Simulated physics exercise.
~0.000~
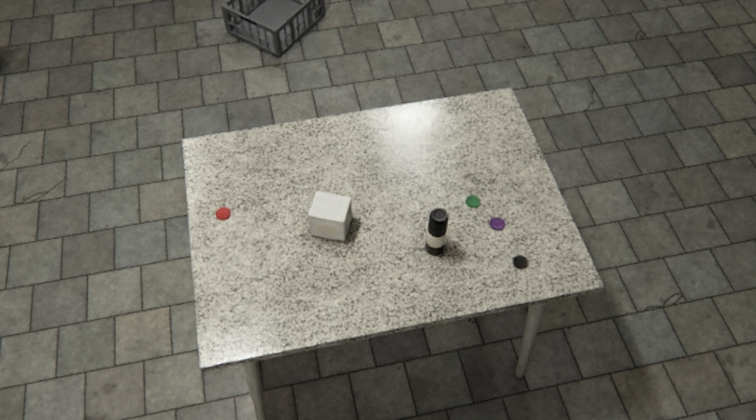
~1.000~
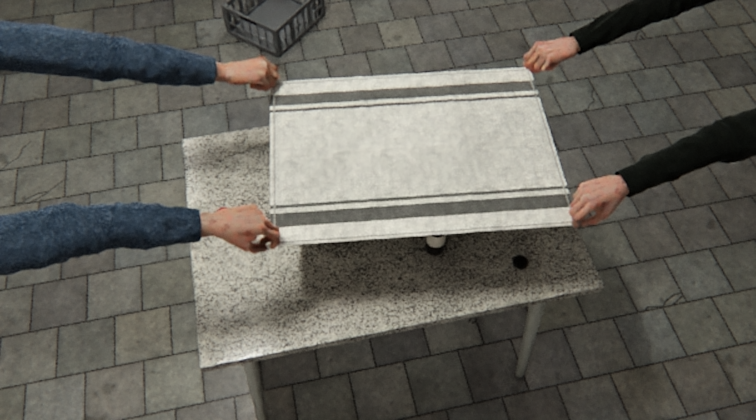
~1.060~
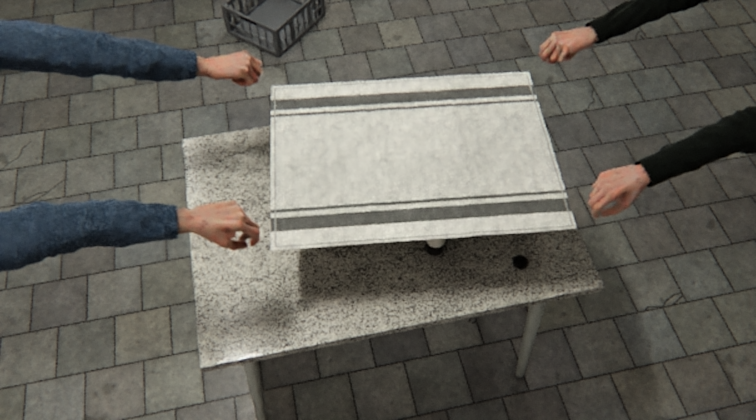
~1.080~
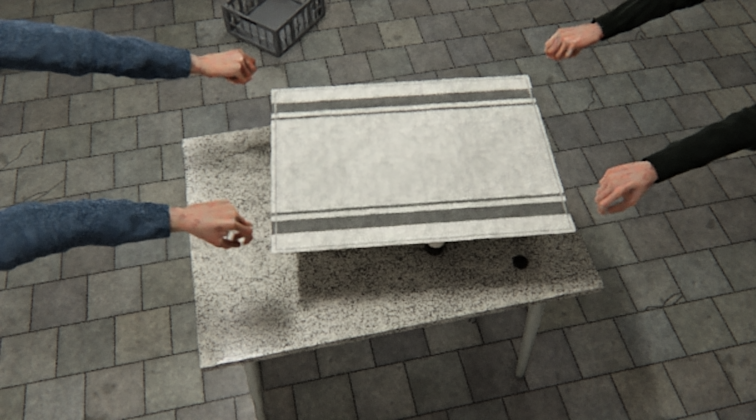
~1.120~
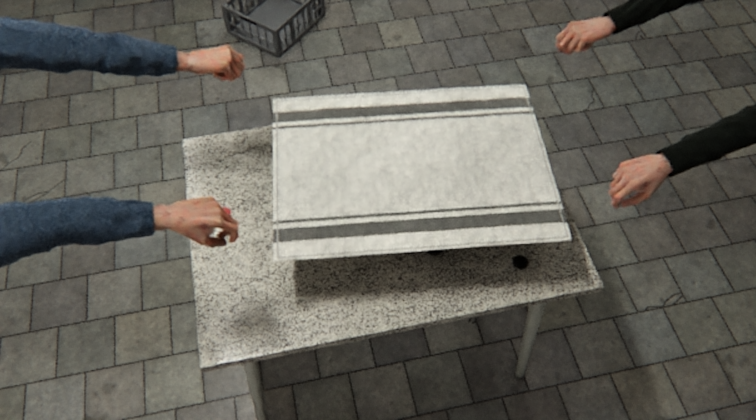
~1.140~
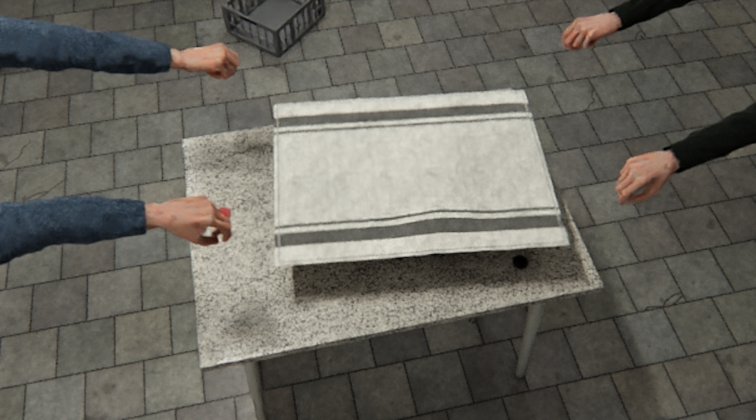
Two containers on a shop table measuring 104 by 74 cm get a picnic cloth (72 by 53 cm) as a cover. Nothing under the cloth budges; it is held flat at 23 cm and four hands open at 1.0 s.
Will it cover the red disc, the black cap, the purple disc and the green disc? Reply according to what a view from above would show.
The red disc remains in the open, the black cap gets covered, the purple disc gets covered, the green disc vanishes under it.
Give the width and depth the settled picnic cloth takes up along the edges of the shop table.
Roughly 74 cm by 60 cm.
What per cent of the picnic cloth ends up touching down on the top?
Portion on top, approx.: 40 %.
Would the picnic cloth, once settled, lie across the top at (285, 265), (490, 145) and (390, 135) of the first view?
Going through them in sequence, they come out in plain sight, shrouded and in plain sight.
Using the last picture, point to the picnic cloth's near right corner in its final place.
(527, 282).
At 1.3 s, 30 % of it is down, spanning 73 by 61 cm, above black cap, green disc, purple disc.
At 1.5 s, 35 % of it is down, spanning 74 by 59 cm, above black cap, green disc, purple disc.
At 1.7 s, 40 % of it is down, spanning 74 by 59 cm, above black cap, green disc, purple disc.
At 1.9 s, 40 % of it is down, spanning 74 by 59 cm, above black cap, green disc, purple disc.
At 2.7 s, 40 % of it is down, spanning 74 by 59 cm, above black cap, green disc, purple disc.
